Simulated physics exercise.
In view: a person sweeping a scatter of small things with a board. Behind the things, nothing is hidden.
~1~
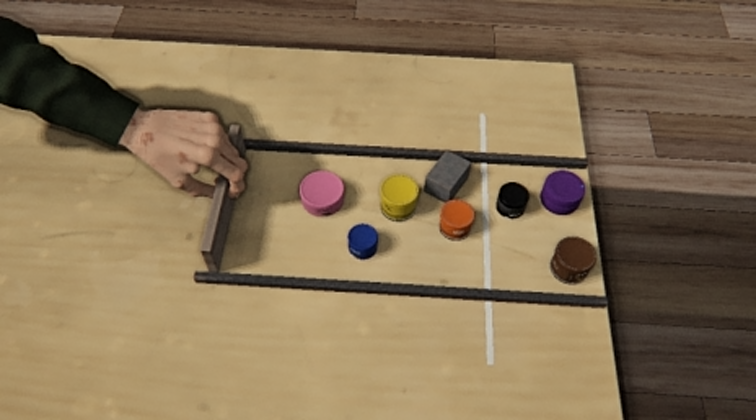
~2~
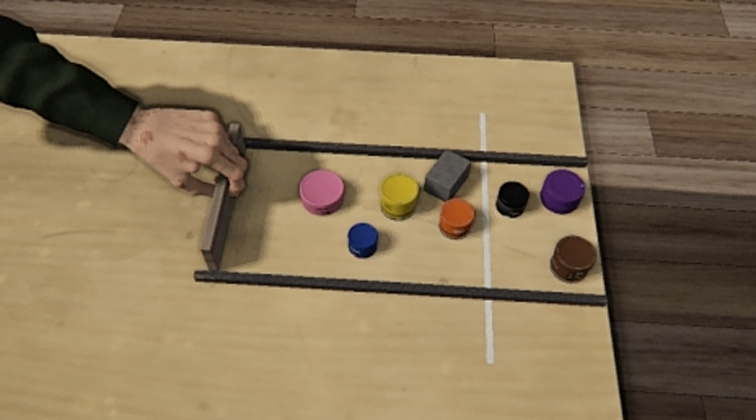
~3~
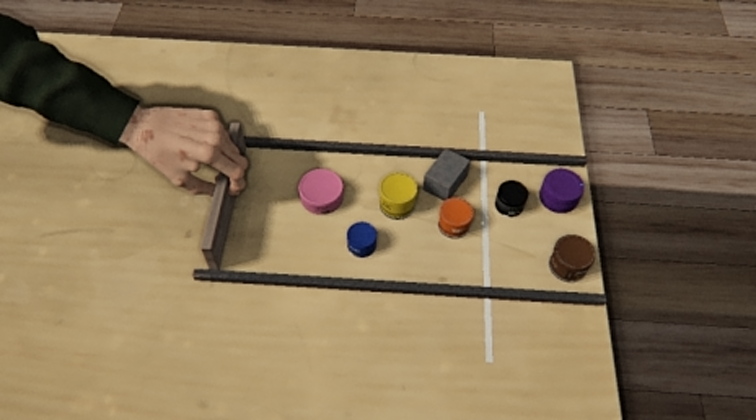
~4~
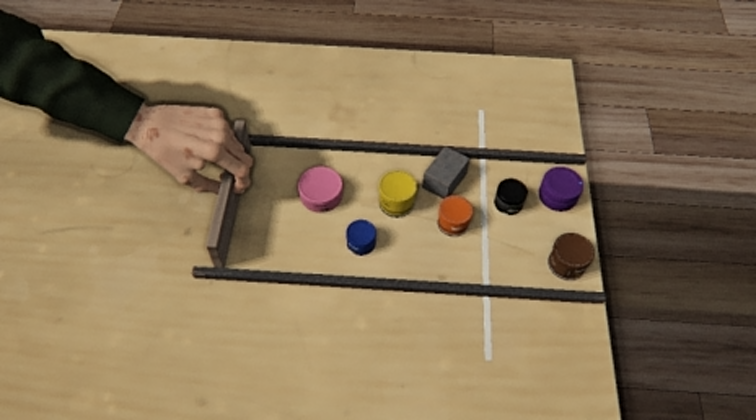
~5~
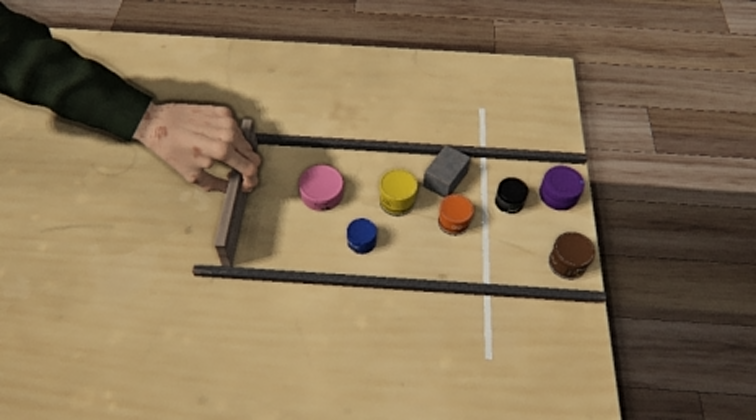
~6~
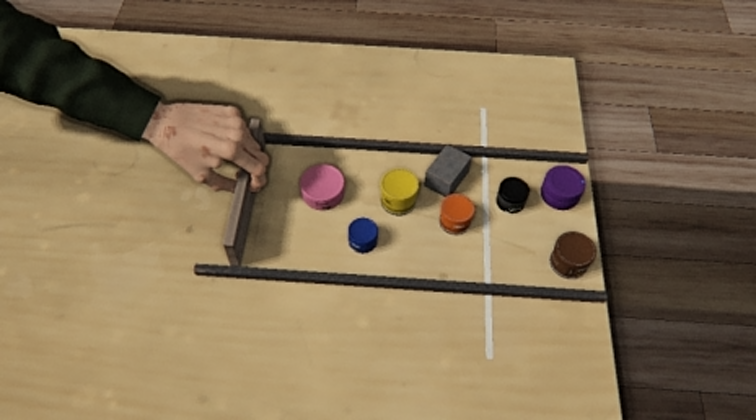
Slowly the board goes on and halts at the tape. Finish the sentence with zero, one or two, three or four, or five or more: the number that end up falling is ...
The number that end up falling is zero.
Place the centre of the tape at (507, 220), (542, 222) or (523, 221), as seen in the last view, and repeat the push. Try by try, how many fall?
0, 2, 2.
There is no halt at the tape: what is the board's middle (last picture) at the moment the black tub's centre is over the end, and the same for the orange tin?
I reckon its middle sits around (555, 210) and then around (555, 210).
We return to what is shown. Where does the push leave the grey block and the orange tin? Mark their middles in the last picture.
Looks like one lands around (501, 168), and the other around (535, 251).
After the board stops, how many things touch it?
It adds up to 3.
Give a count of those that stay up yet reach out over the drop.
The answer comes to 0.
Early on, none off yet; brown tin at rest near (572, 256); purple lid at rest near (563, 188); black tub at rest near (513, 195).
A while later, none off yet; brown tin at rest near (572, 256); purple lid at rest near (563, 188); black tub moving near (521, 192).
Finally, the number that fall off is zero.
